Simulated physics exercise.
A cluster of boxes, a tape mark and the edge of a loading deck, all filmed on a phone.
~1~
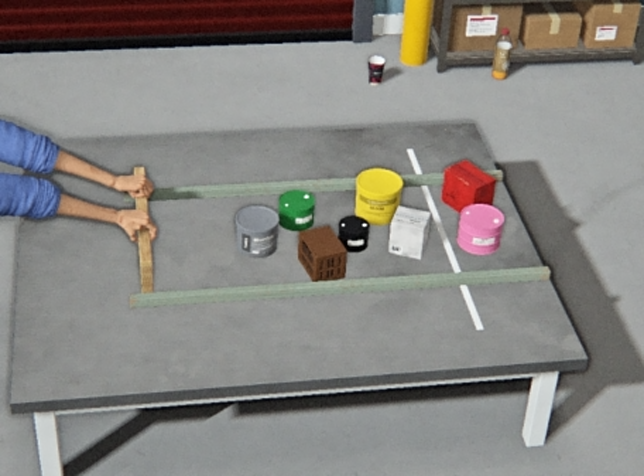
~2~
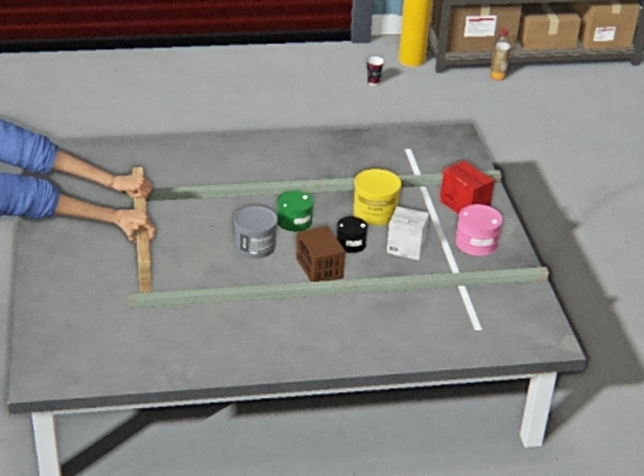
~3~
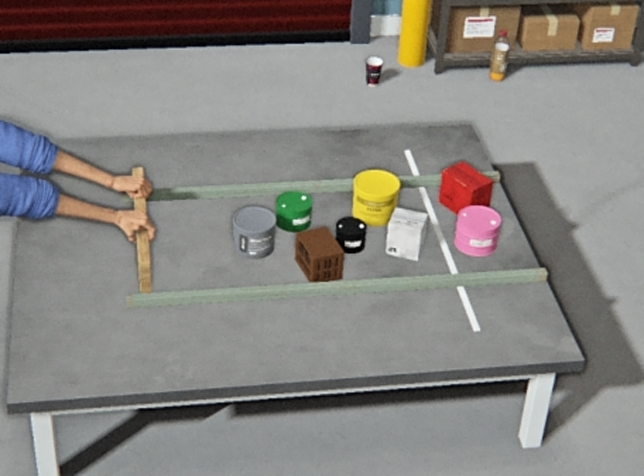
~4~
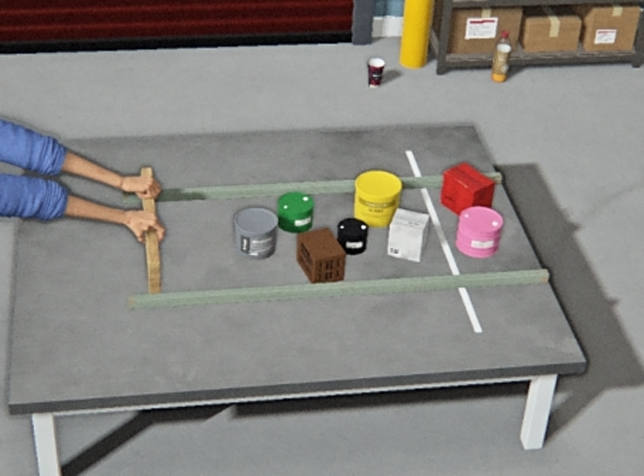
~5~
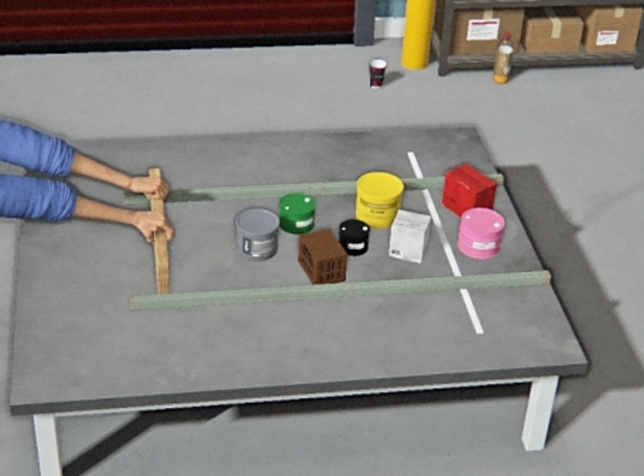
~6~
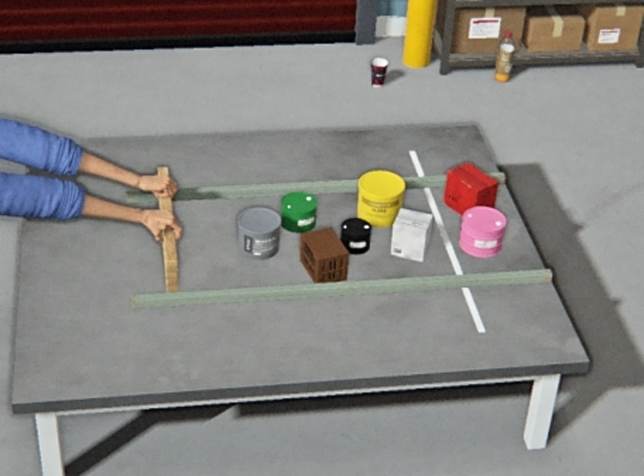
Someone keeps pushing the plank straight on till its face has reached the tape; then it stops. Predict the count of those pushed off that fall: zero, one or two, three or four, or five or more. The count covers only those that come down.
It is going to spill one or two of them.
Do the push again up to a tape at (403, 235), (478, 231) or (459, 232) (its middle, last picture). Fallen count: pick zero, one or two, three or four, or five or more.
In the order of the places given: Not one; 3 or 4; just one or two.
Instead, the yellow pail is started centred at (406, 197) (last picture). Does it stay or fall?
Result: It stays aboard.
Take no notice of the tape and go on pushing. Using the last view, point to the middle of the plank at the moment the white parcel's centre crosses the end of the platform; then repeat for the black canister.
Near (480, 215) and (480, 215).
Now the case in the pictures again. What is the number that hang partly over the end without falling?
Answer: 1.
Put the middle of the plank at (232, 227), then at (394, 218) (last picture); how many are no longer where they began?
At the first spot 0, then 8.
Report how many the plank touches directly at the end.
The count in contact is 3.
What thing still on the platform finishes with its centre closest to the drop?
The pink canister finishes nearest.
Soon after, none off yet; red parcel at rest near (471, 193); pink canister at rest near (483, 232); white parcel at rest near (412, 235).
Then, none off yet; red parcel at rest near (471, 193); pink canister at rest near (483, 232); white parcel moved about its own width near (442, 238).
At rest, the number that fall off is one or two; fallen, red parcel.
